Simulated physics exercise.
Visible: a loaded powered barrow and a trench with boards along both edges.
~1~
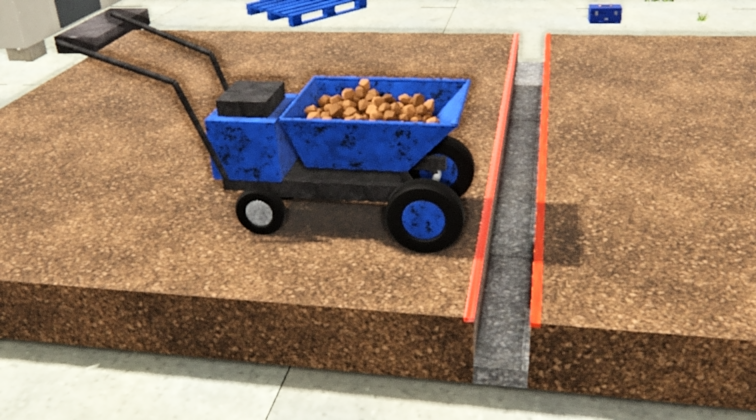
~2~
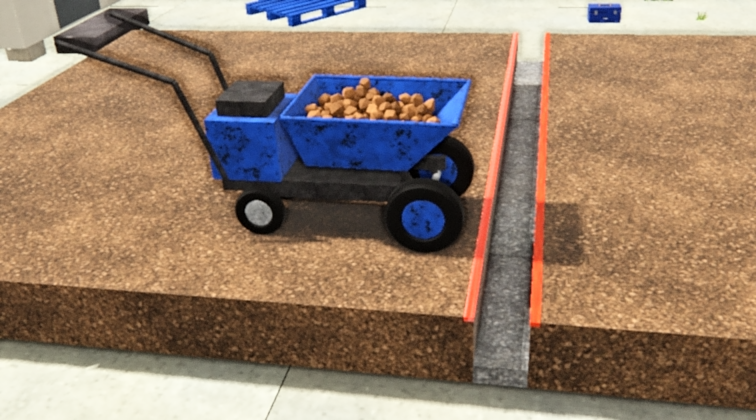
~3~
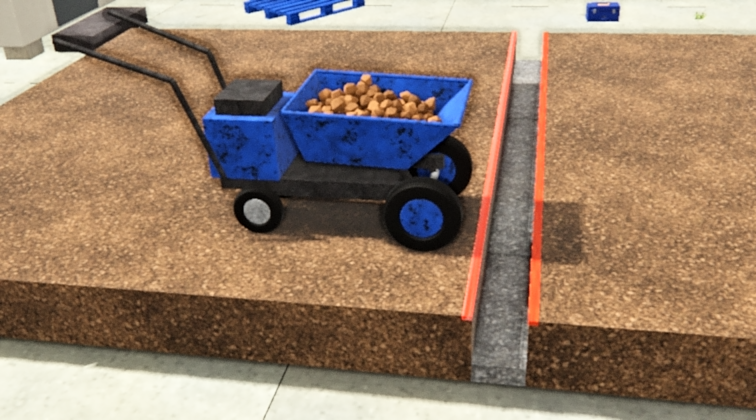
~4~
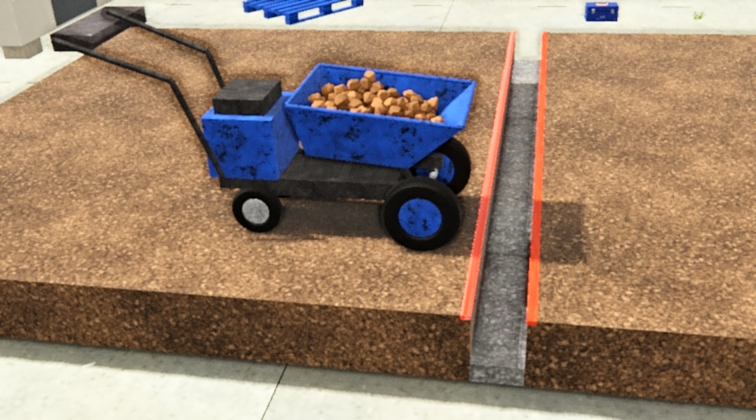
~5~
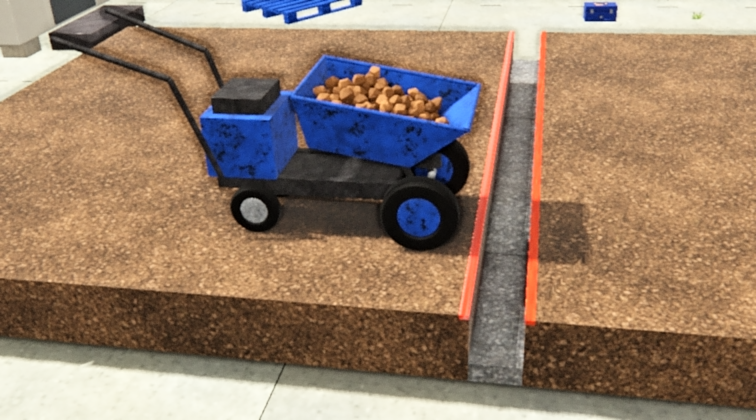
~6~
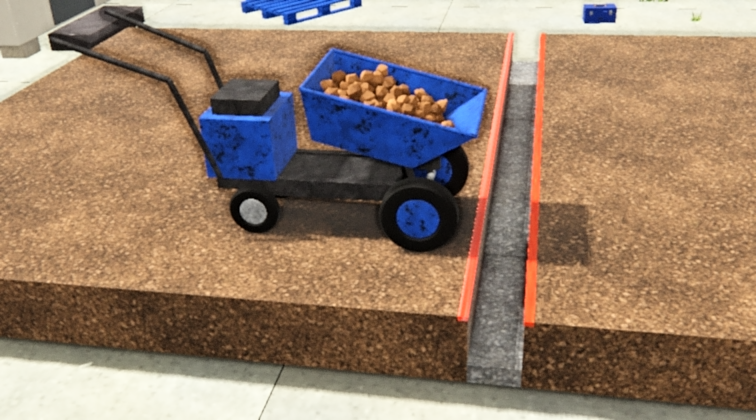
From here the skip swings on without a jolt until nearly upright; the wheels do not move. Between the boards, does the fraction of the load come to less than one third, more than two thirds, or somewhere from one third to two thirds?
The fraction between the boards comes to less than one third.
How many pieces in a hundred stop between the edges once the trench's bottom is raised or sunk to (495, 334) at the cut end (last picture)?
I'd guess about 10 %.
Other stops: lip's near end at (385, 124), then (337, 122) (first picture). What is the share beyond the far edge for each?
The first stop gives 0 per cent; the second gives 0 per cent.
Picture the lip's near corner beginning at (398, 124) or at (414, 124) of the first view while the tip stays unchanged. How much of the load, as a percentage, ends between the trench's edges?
90 %, then 60 %.
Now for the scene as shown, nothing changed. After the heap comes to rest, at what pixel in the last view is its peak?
The peak rests near (556, 209).
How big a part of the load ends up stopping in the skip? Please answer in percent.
Roughly 0 percent.
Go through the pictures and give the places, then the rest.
The first picture shows lip of the skip at (455, 126), level; top of the load at (364, 106), clay clods; first edge of the trench at (476, 279); far edge at (537, 283), the trench under half as wide as the skip, and about as deep as wide.
The second picture shows lip of the skip at (456, 126), level; top of the load at (365, 105).
The third picture shows lip of the skip at (458, 126), tipped barely; top of the load at (352, 102).
The fourth picture shows lip of the skip at (462, 128), tipped barely; top of the load at (356, 98).
The fifth picture shows lip of the skip at (468, 131), tipped a little; top of the load at (360, 93).
The sixth picture shows lip of the skip at (475, 136), tipped a little; top of the load at (354, 93); first edge of the trench at (470, 278); far edge at (531, 282).
Soon after the last picture, skip tipped well over; all in the skip.
A little later, skip tipped steeply; most in the skip; about a quarter beyond it; a small part falling.
Later still, skip tipped right over; a stray few in the skip; a stray few in or heaped over the trench; nearly all beyond it.
By the end, skip tipped right over; a small part in or heaped over the trench; nearly all beyond it.
